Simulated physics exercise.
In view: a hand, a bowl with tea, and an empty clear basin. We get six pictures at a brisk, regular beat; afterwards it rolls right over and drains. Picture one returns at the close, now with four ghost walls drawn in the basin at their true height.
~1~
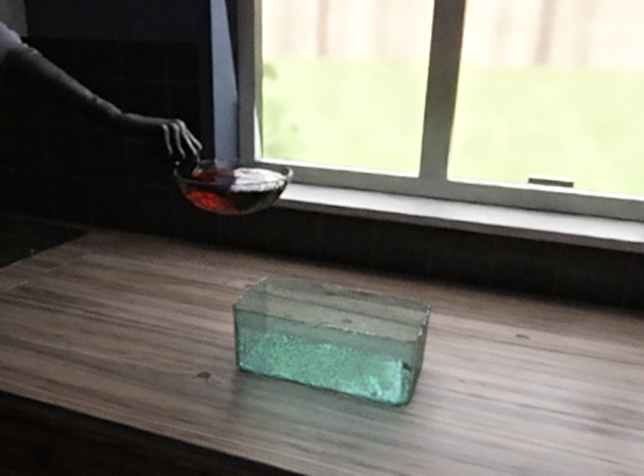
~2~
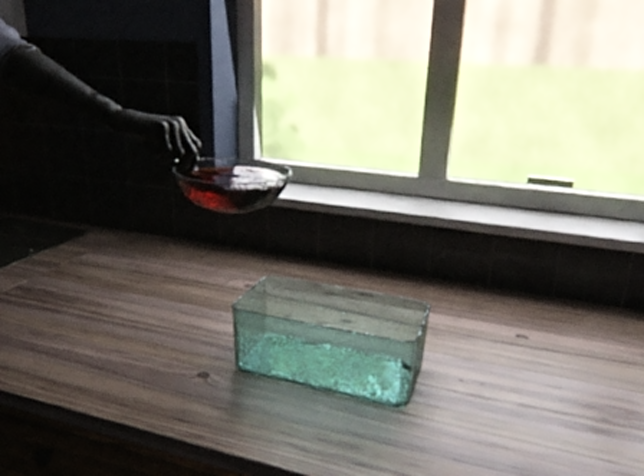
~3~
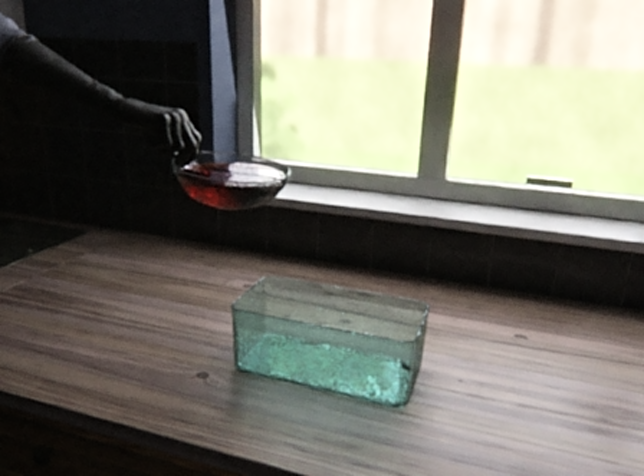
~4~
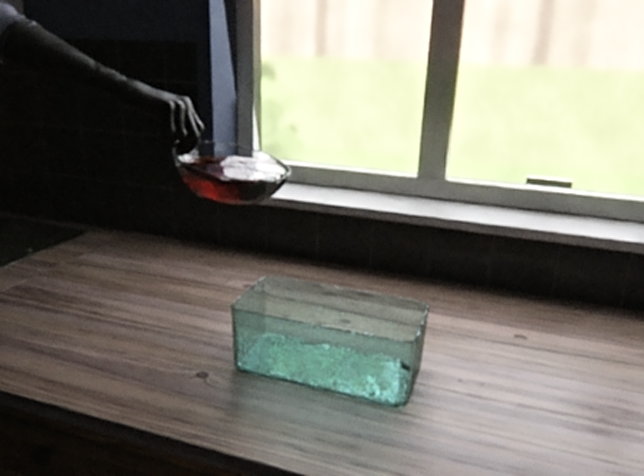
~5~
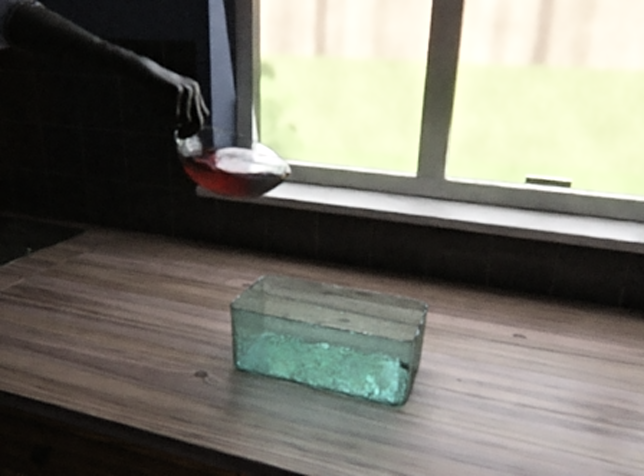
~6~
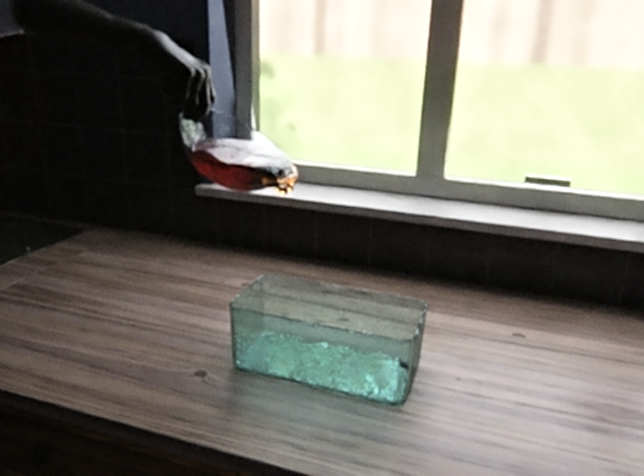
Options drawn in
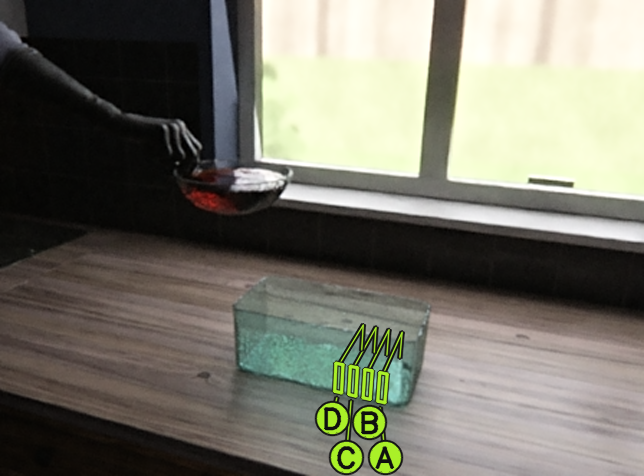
A hand tilting a glass bowl of tea rightward above a clear basin until tea reaches over the lip, beside a window.
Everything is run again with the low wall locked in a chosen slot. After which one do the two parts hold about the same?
C is best.
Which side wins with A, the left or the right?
More ends on the left.
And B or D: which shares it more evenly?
That is place D.
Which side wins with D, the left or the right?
The right one.
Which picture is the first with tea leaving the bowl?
Picture 5.
On the marked copy, A at (380, 407); B at (365, 404); C at (351, 400); D at (336, 397).
With A, about 88 % ends left of the wall and 5 % right of it; 8 % is lost outside.
With B, about 74 % ends left of the wall and 20 % right of it; 6 % is lost outside.
With C, about 51 % ends left of the wall and 42 % right of it; 6 % is lost outside.
With D, about 32 % ends left of the wall and 63 % right of it; 5 % is lost outside.
